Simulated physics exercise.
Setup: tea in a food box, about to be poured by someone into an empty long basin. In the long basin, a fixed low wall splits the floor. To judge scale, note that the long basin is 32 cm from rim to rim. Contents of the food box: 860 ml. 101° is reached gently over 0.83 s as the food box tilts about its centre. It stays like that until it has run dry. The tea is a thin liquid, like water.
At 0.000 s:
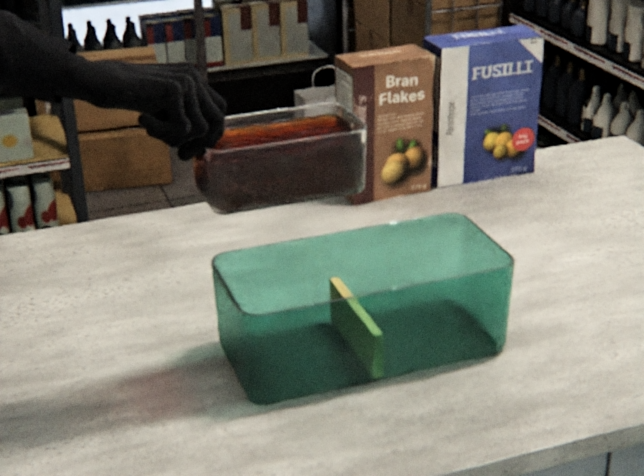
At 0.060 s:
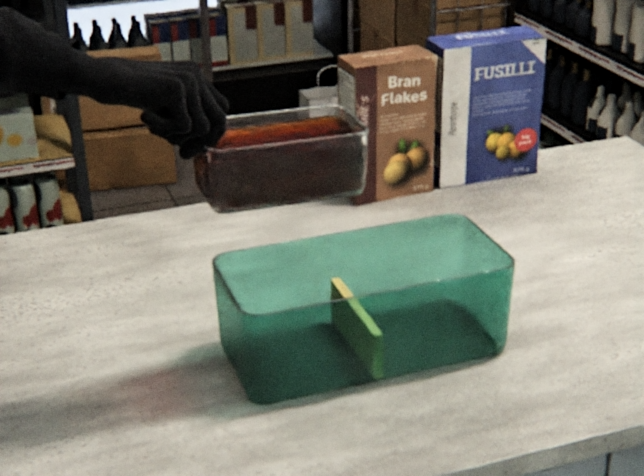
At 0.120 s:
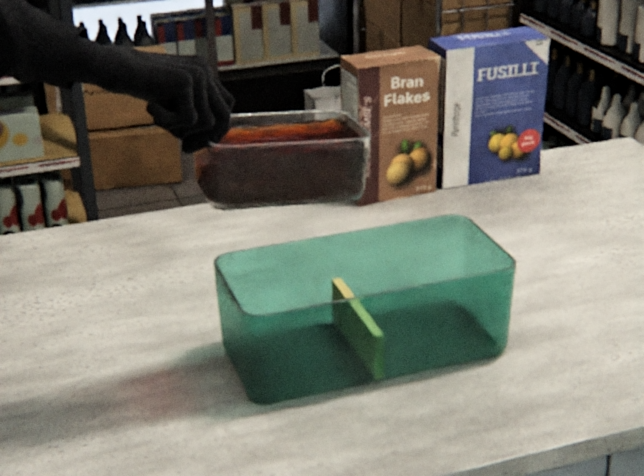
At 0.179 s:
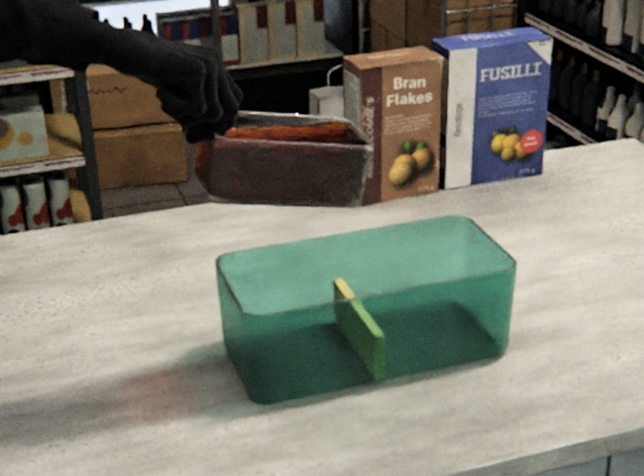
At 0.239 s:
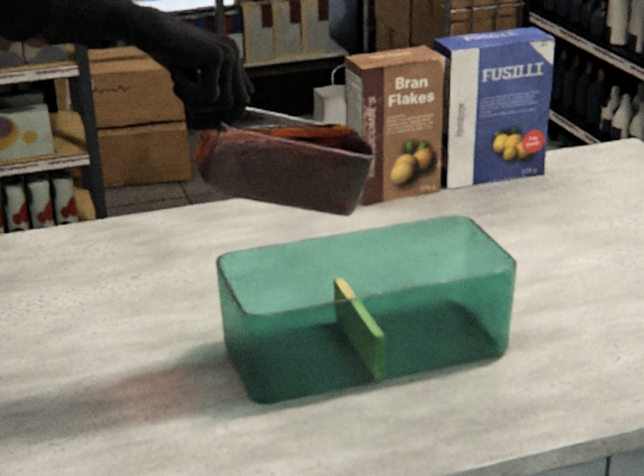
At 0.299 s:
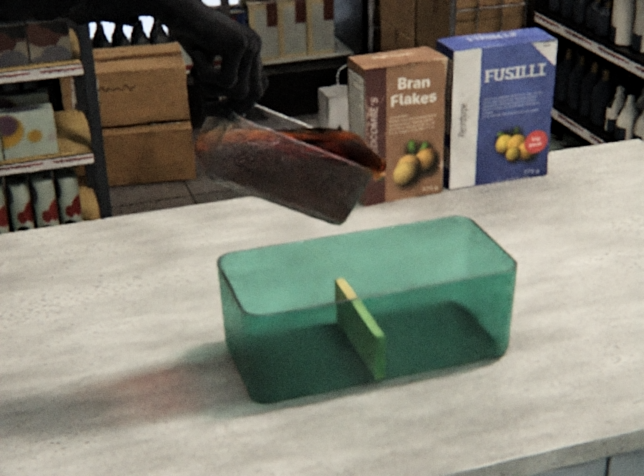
A dark-gloved hand holds a clear container of reddish-brown liquid above a counter, behind an empty green basin with a low divider, then gradually tilts it down to the right beside boxes of bran flakes and fusilli.
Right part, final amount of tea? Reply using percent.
79 per cent.
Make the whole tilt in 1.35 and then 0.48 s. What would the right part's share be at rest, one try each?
In order, 85 and 75 per cent.
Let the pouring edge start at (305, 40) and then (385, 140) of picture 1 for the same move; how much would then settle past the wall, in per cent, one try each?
65 per cent first, 90 per cent second.
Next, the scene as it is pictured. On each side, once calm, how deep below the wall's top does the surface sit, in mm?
It's around 52 mm on the left side and around 28 mm on the right side.
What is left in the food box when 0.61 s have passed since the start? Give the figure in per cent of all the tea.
Close to 18 percent of the liquid remains at that time.
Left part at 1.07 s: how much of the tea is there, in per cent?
The left part holds close to 14 per cent.
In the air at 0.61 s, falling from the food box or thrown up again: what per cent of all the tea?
Around 38 in a hundred.
After 0.61 s the tilt is 84° and 18 per cent is still to pour, 0 is left of the wall and 42 right of it.
After 0.83 s the tilt is 101° and 5 per cent is still to pour, 7 is left of the wall and 79 right of it.
After 1.07 s the tilt is 101° and 1 per cent is still to pour, 14 is left of the wall and 79 right of it.
After 1.33 s the tilt is 101° and 0 per cent is still to pour, 15 is left of the wall and 79 right of it.
In the end 15 per cent lies left of the wall, 79 right of it and 6 outside.
